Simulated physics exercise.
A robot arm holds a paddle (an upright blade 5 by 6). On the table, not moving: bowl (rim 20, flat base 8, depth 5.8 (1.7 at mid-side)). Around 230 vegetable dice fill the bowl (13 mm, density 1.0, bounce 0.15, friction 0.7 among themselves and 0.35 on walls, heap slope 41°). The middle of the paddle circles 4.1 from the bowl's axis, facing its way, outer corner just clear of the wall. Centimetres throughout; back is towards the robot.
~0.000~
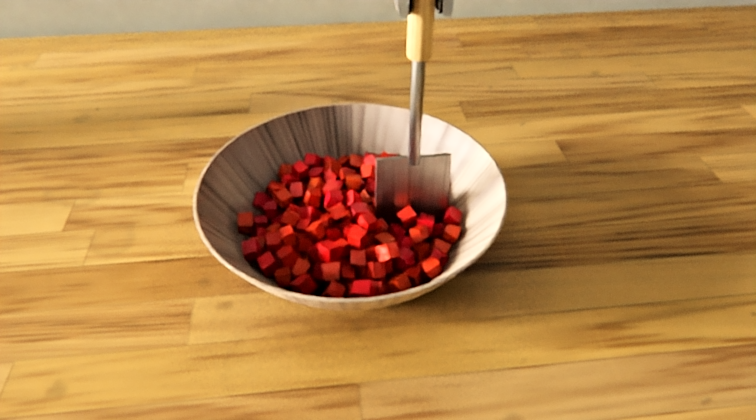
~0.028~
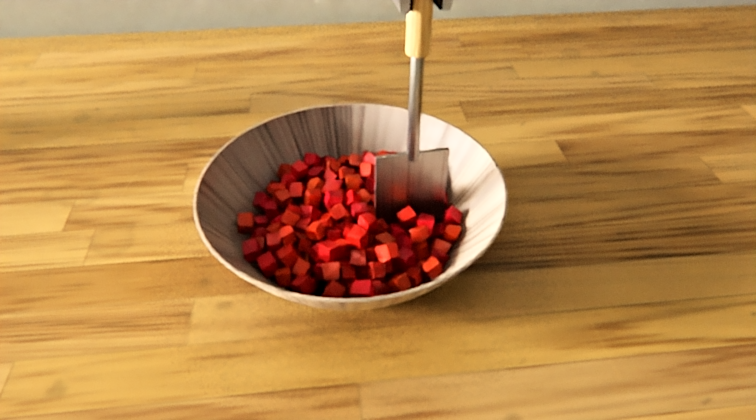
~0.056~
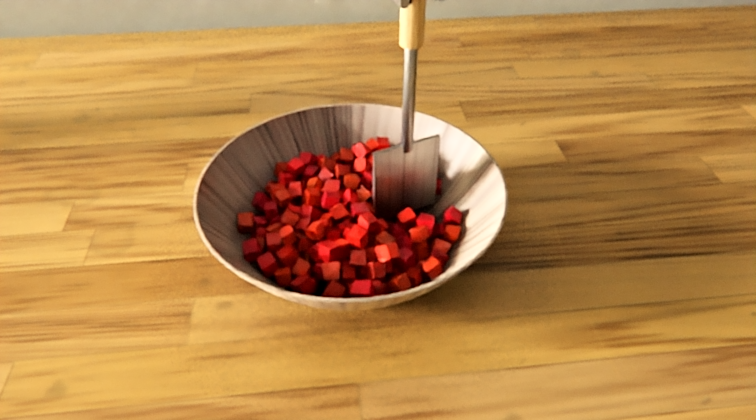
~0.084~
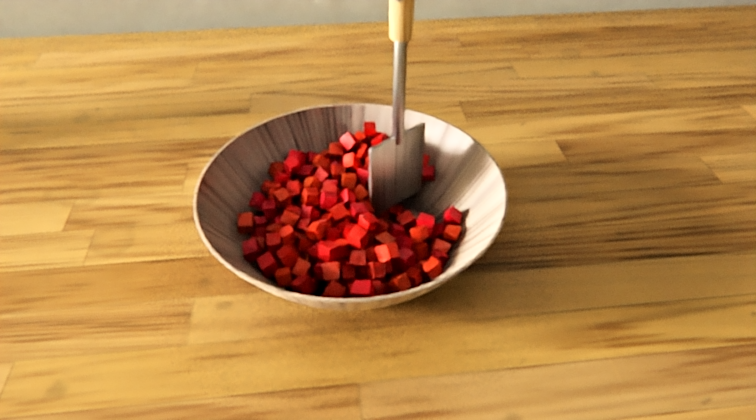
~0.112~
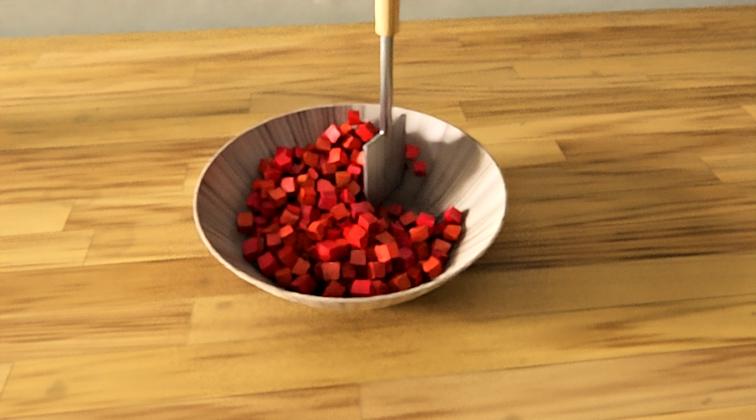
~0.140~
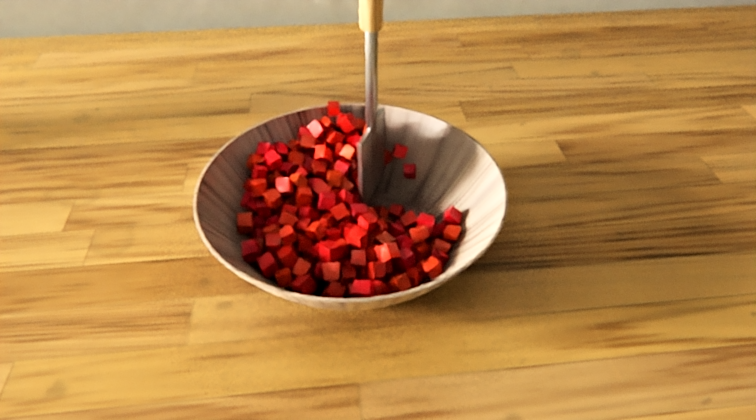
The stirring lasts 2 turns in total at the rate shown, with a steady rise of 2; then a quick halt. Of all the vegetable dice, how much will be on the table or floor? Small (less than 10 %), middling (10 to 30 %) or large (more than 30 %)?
On the table or floor the share is middling, 10 to 30 %.
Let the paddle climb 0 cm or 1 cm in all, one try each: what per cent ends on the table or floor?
About 35 and 35 per cent.
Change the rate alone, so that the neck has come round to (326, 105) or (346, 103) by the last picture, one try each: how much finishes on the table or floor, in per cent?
Some 45 and 35 per cent.
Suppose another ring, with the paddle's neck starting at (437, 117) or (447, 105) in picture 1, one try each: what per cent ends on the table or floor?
Some 15 and 5 per cent.
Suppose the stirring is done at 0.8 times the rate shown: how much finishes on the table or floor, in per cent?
About 20 per cent.
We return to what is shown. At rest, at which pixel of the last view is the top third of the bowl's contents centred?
At about (410, 181).
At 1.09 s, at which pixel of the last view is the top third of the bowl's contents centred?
Around (310, 253).
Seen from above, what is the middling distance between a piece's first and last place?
About 10 cm.
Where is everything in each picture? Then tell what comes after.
In the first picture, paddle neck at (415, 137), 0° round; upper third of the load around (347, 212), from x 245 to 450, top at y 160; 233 in the bowl.
In the second picture, paddle neck at (414, 133), 5° round; upper third of the load around (352, 202), from x 245 to 450, top at y 160.
In the third picture, paddle neck at (408, 124), 19° round; upper third of the load around (351, 198), from x 245 to 450, top at y 145.
In the fourth picture, paddle neck at (399, 116), 35° round; upper third of the load around (344, 190), from x 245 to 450, top at y 130.
In the fifth picture, paddle neck at (386, 110), 50° round; upper third of the load around (336, 176), from x 245 to 450, top at y 120.
In the sixth picture, paddle neck at (372, 106), 65° round; upper third of the load around (324, 171), from x 245 to 450, top at y 110; 233 in the bowl.
By 0.62 s, 323° round, highest piece 8 above the table; 200 in the bowl, 31 on the table or floor, 2 in flight or on the tool.
By 1.09 s, 220° round, highest piece 7 above the table; 192 in the bowl, 40 on the table or floor, 1 in flight or on the tool.
By 1.53 s, 0° round, highest piece 7 above the table; 184 in the bowl, 49 on the table or floor.
By 2.23 s, 0° round, highest piece 7 above the table; 184 in the bowl, 49 on the table or floor.
Final count, 184 in the bowl, 49 on the table or floor. That is 21 % on the table or floor.
